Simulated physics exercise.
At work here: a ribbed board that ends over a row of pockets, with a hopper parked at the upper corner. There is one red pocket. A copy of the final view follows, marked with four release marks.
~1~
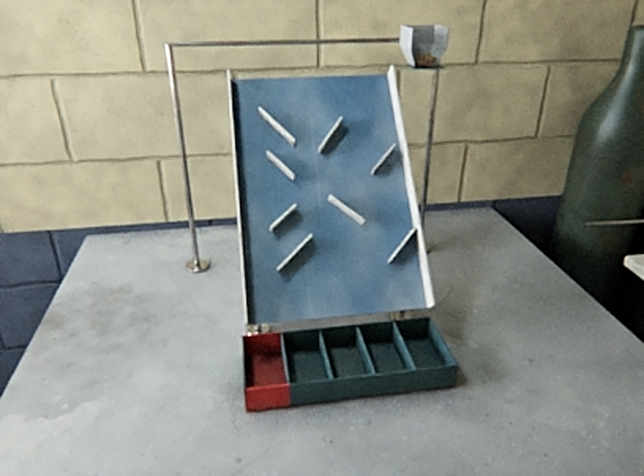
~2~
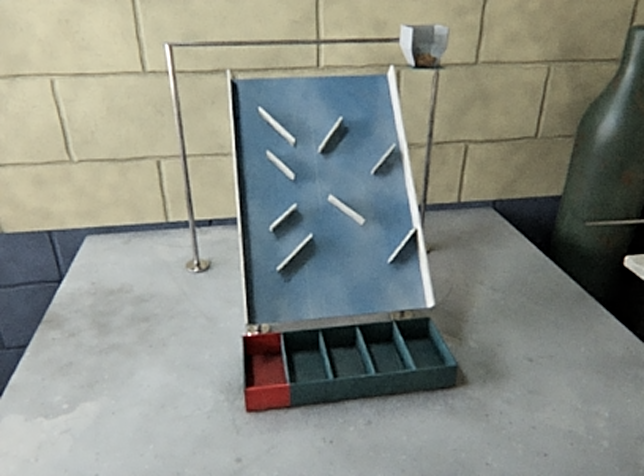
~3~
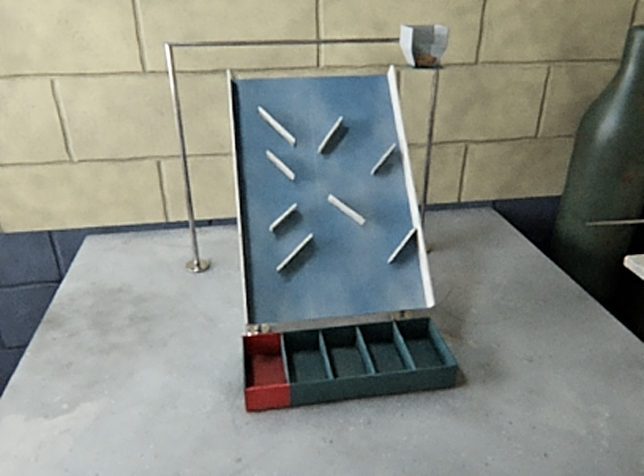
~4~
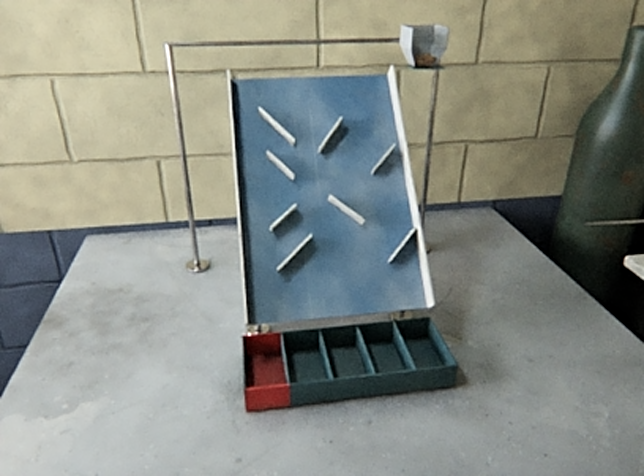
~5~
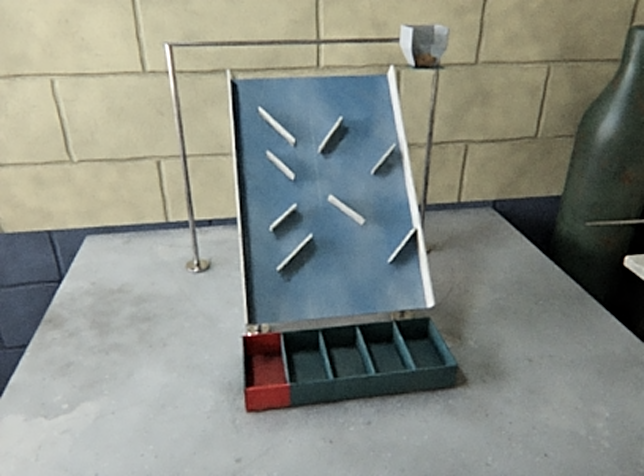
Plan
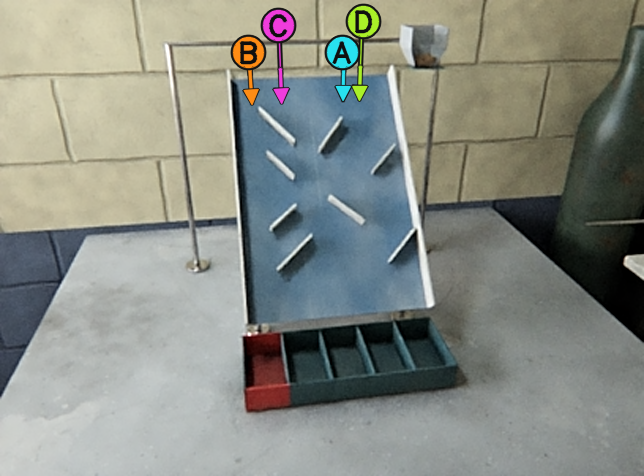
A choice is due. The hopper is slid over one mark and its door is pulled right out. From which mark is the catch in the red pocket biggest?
Choose B.
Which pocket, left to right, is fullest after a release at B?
The first.
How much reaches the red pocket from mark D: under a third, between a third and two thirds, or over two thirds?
Mark D gives under a third.
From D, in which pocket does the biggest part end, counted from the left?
The fourth.
On the marked copy, mark A meets the board at (343, 95); mark B meets the board at (251, 99); mark C meets the board at (281, 98); mark D meets the board at (359, 95).
With A, about a tenth in the red pocket, roughly two thirds in other pockets, roughly a quarter outside the box.
With B, roughly half in the red pocket, roughly a quarter in other pockets, roughly a third outside the box.
With C, about a tenth in the red pocket, roughly two thirds in other pockets, roughly a quarter outside the box.
With D, just a few in the red pocket, the larger part in other pockets, roughly a quarter outside the box.
